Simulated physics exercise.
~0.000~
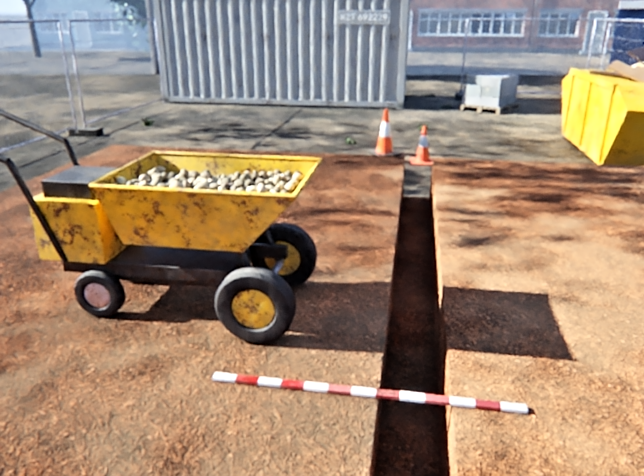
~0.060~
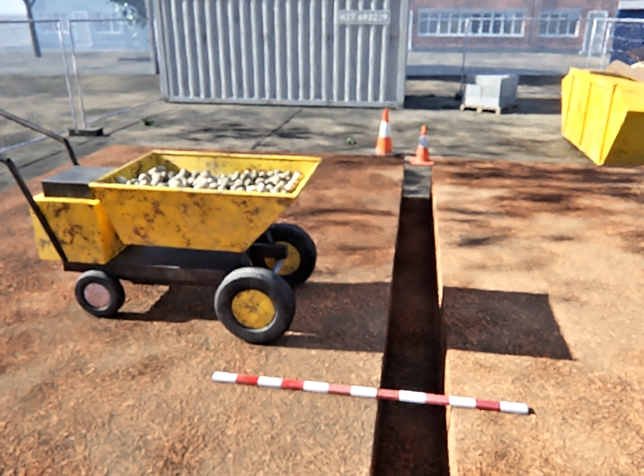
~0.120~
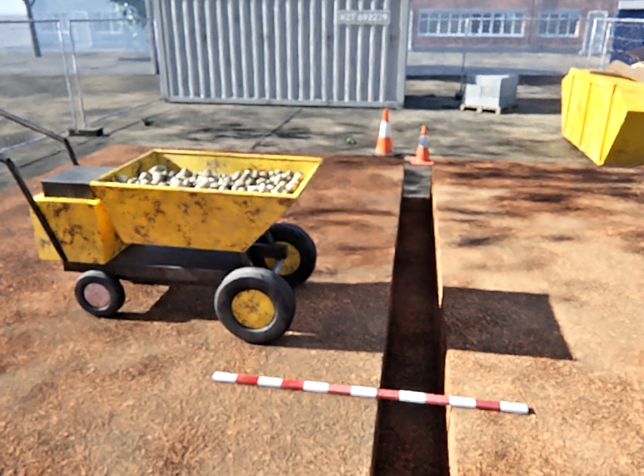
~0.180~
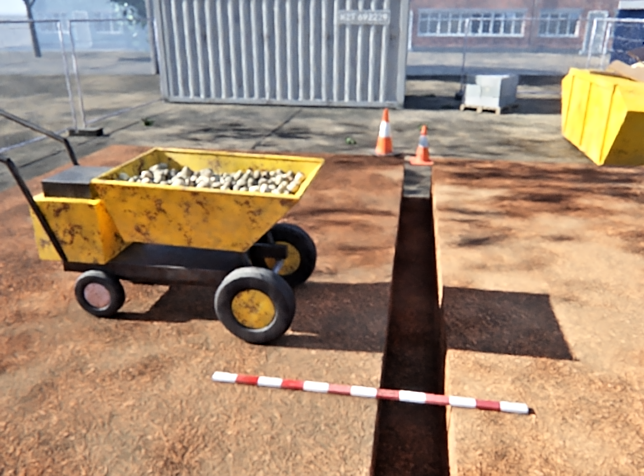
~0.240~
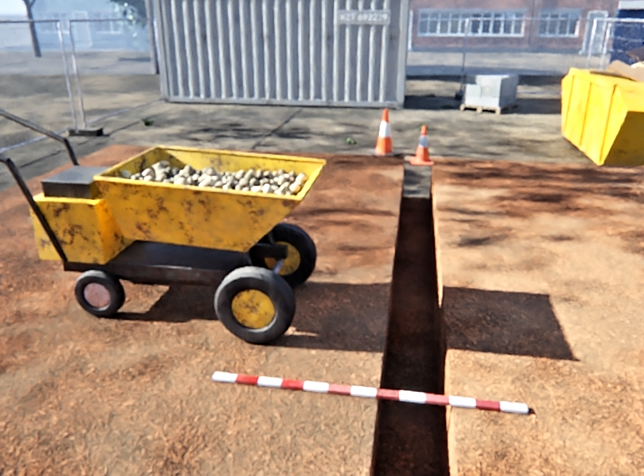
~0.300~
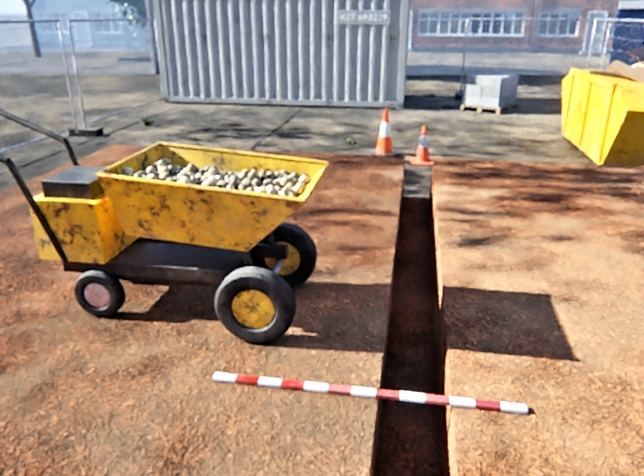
The yellow skip of a small motor barrow, loaded with grey stones, tilted very slightly toward the narrow trench on its right, while the wheels and the striped staff on the ground stayed still.
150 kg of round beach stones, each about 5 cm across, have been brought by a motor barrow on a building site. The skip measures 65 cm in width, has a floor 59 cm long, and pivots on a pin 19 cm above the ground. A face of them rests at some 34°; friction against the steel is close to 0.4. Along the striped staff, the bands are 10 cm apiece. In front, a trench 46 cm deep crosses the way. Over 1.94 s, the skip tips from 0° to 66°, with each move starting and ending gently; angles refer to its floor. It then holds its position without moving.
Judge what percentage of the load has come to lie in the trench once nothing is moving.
Roughly 82 in every hundred.
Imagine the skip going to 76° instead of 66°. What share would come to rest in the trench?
In that case around 85 percent.
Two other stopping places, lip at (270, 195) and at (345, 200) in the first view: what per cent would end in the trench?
Roughly 100 in a hundred from the first, 30 in a hundred from the second.
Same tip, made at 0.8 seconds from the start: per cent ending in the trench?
Roughly 65% would finish there.
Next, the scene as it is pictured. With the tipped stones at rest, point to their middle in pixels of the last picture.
Resting centre: About (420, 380).
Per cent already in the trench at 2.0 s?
Around 50 per cent of it.
After 1.5 s the floor is at 56°; 99 % in the skip, 1 % in the trench; the foremost stones are at (397, 298).
After 2.0 s the floor is at 66°; 36 % in the skip, 51 % in the trench, 13 % past the trench; the foremost stones are at (525, 336).
After 2.4 s the floor is at 66°; 15 % in the skip, 67 % in the trench, 18 % past the trench; the foremost stones are at (599, 338).
After 4.3 s the floor is at 66°; 0 % in the skip, 82 % in the trench, 18 % past the trench; the foremost stones are at (627, 322).
